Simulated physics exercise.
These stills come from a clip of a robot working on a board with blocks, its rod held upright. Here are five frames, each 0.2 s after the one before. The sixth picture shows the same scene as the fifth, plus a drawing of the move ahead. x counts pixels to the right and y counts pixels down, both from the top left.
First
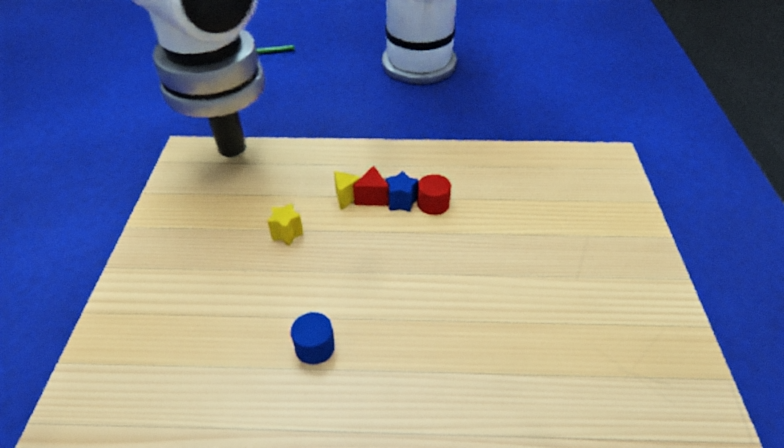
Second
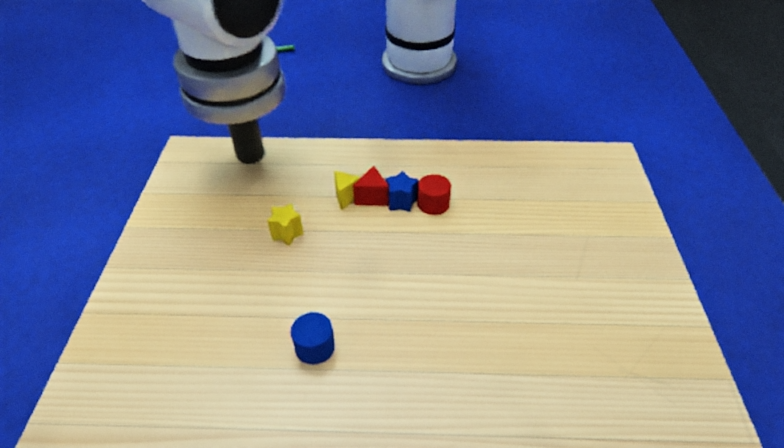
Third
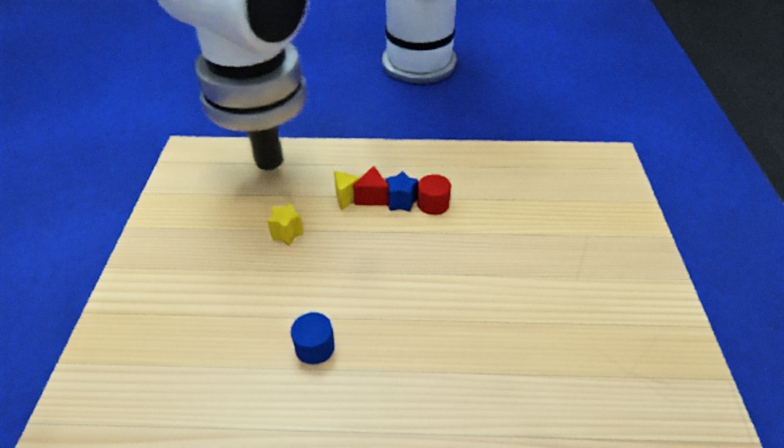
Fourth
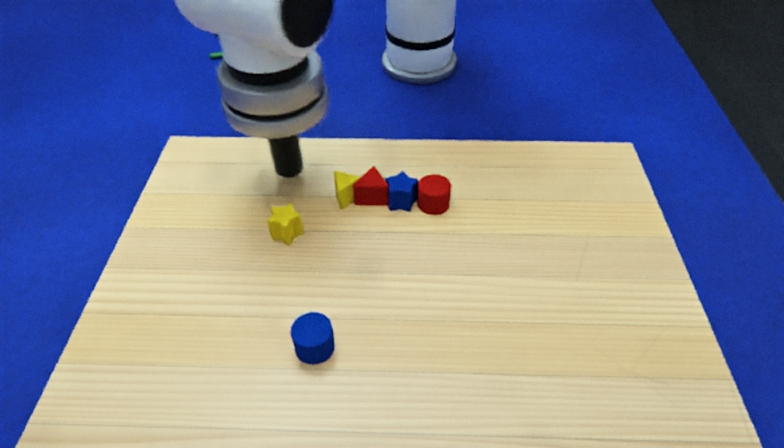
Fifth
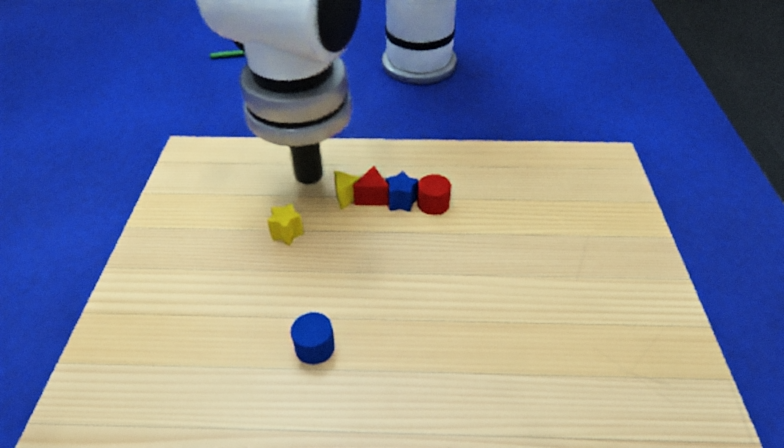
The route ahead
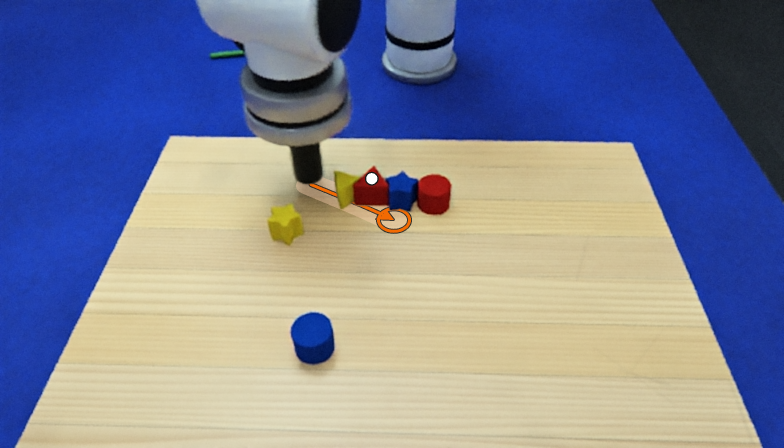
Robot arm moving its dark rod rightward over a wooden board toward a row of small coloured blocks, which stay still.
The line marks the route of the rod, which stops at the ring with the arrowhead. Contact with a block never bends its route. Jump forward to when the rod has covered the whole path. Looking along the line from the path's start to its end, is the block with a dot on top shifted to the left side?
Final answer: No.
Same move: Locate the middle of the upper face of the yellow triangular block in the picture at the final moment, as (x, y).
The middle of its top is at (398, 219).
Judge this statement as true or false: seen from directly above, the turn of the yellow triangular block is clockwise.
True
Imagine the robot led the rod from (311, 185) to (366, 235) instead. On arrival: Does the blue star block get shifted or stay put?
It is moved off its spot.
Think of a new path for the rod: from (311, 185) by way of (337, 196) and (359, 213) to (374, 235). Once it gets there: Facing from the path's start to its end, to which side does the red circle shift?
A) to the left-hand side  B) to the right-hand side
Answer: A.
Drawn move, from (311, 185) to (394, 220); the dot is on the red triangular block.
The first path, step by step. One third of the way, rod (337, 186); yellow triangular block (354, 188), turned 40° clockwise; red triangular block (379, 190), turned 35° anticlockwise; blue star block (408, 182), turned 20° anticlockwise; red circle (438, 184).
Two thirds of the way, rod (365, 198); yellow triangular block (374, 204), turned 65° clockwise; red triangular block (395, 199), turned 35° anticlockwise; blue star block (414, 184), turned 45° anticlockwise; red circle (446, 182).
At the end, rod (394, 210); yellow triangular block (398, 219), turned 90° clockwise; red triangular block (423, 208), turned 40° anticlockwise; blue star block (414, 184), turned 45° anticlockwise; red circle (446, 182).
